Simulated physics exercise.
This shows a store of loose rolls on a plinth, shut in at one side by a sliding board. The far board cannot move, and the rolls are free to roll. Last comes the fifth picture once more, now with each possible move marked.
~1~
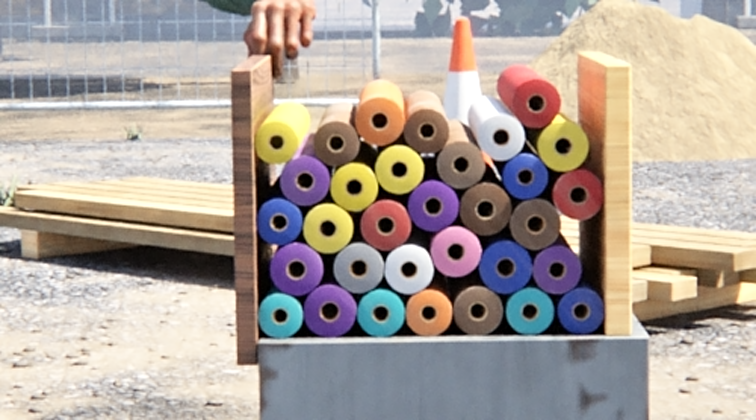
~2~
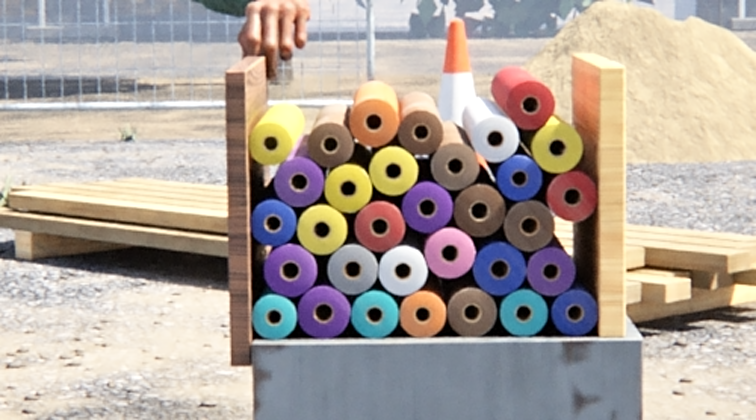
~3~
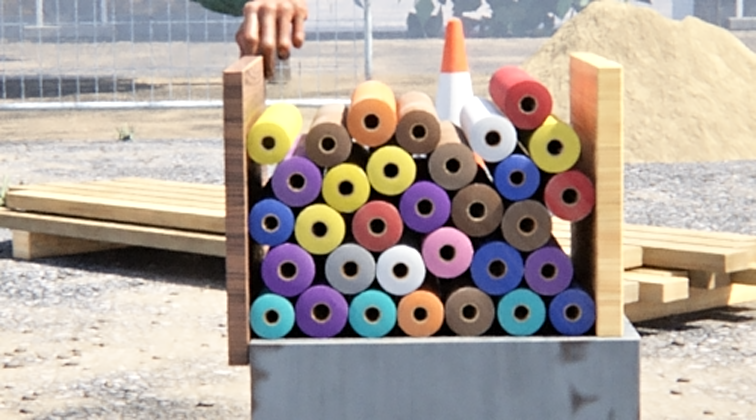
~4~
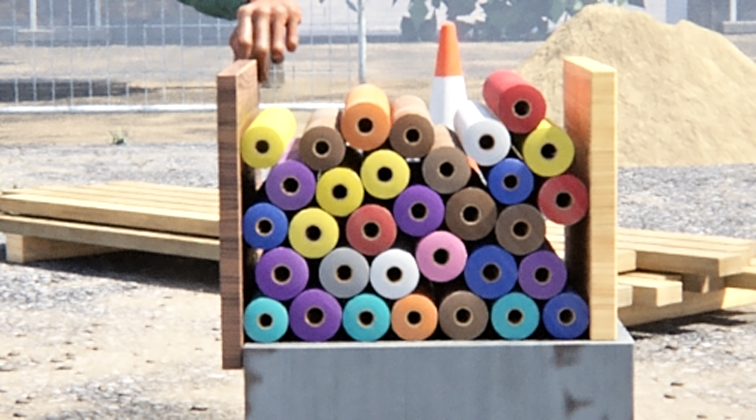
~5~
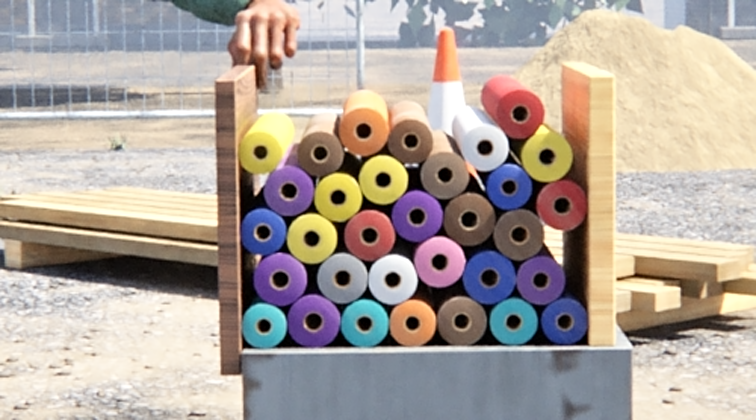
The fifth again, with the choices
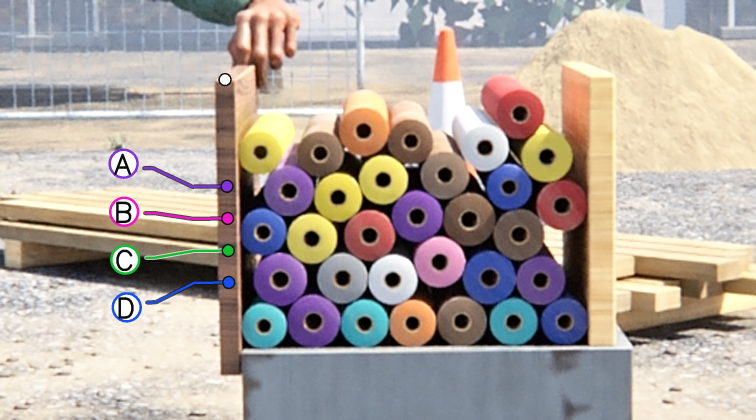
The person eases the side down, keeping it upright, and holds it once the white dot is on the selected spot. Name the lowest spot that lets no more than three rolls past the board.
The last mark within the limit is C.
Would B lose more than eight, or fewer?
Fewer than eight.
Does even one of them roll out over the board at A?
At A: No.
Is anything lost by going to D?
Yes.
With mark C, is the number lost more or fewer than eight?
At C, fewer than eight.
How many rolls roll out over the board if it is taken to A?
At A the number is none.
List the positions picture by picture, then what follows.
In the first frame, a yellow roll (328, 229); a blue roll (525, 176); a yellow roll (399, 170).
In the second frame, a yellow roll (393, 171); a red roll (530, 105).
In the third frame, side board (248, 198); a turquoise roll (272, 316).
In the fourth frame, a turquoise roll (515, 316); a white roll (394, 274).
In the fifth frame, a yellow roll (311, 239); a blue roll (509, 187); a yellow roll (383, 180).
On the marked copy, A at (227, 186); B at (228, 218); C at (228, 251); D at (229, 283); the white dot at (225, 79).
Following C. Soon after the start, top of the board (238, 157).
Later, top of the board (240, 245).
In the end, top of the board (240, 250), one out over the board.
As for the rest, A none out over the board; B one out over the board; D four out over the board.
